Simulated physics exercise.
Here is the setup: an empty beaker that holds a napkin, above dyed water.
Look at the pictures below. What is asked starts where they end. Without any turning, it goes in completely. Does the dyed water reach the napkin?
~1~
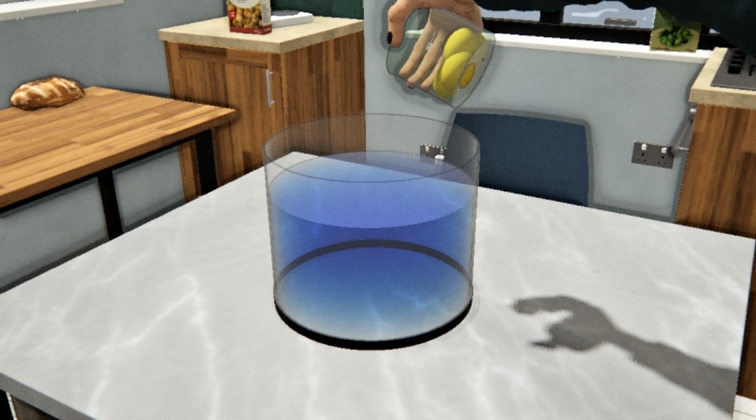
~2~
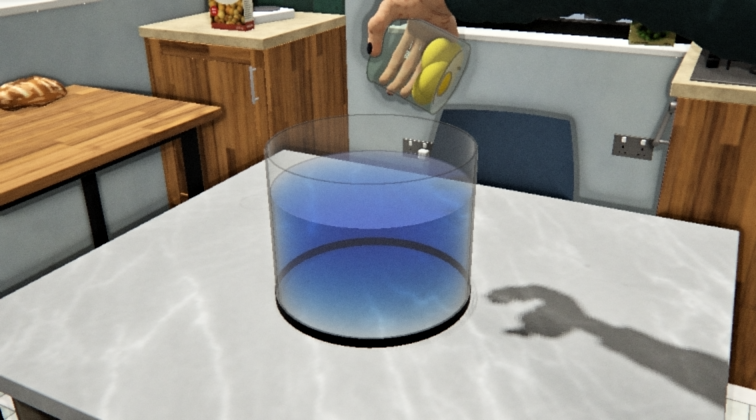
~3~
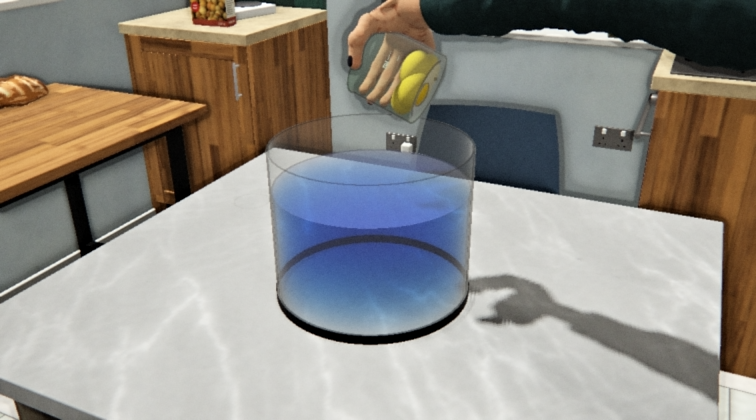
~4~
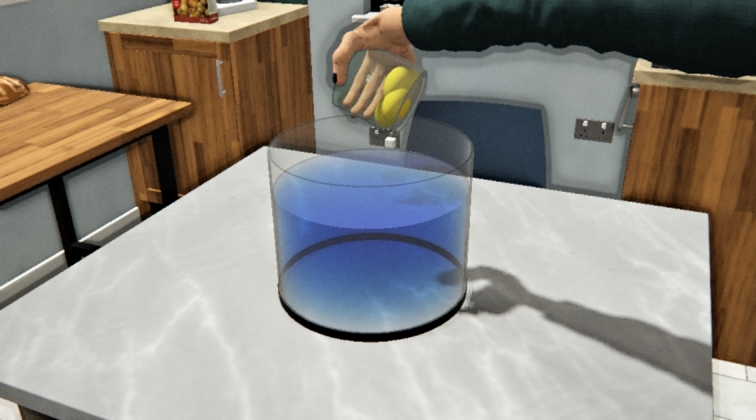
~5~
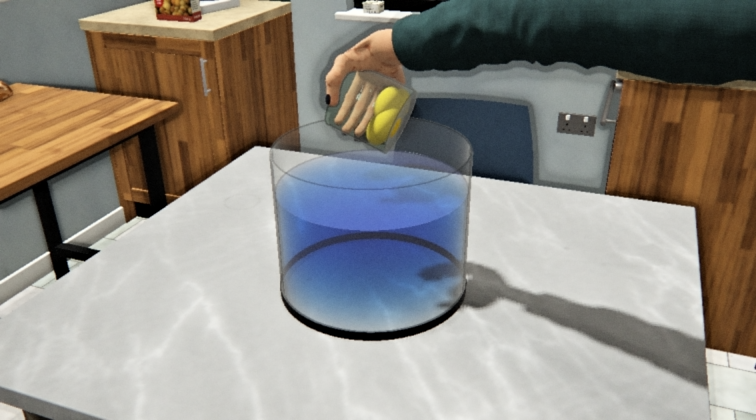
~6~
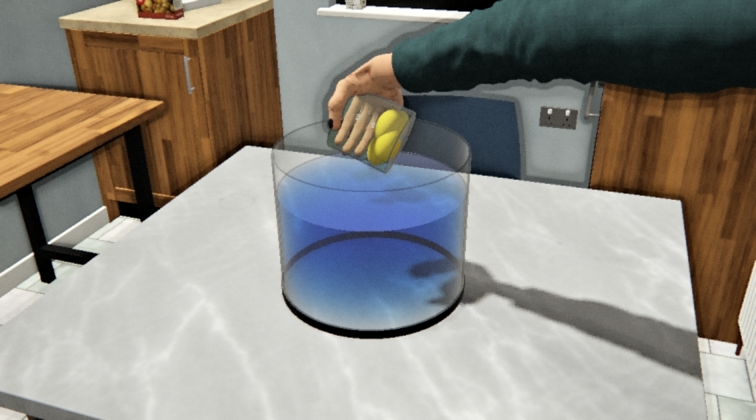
Yes.
Soon after, the beaker enters the dyed water.
Later, dyed water pours in as the air escapes.
In the end, the beaker is under, flooded, and the napkin is wet.
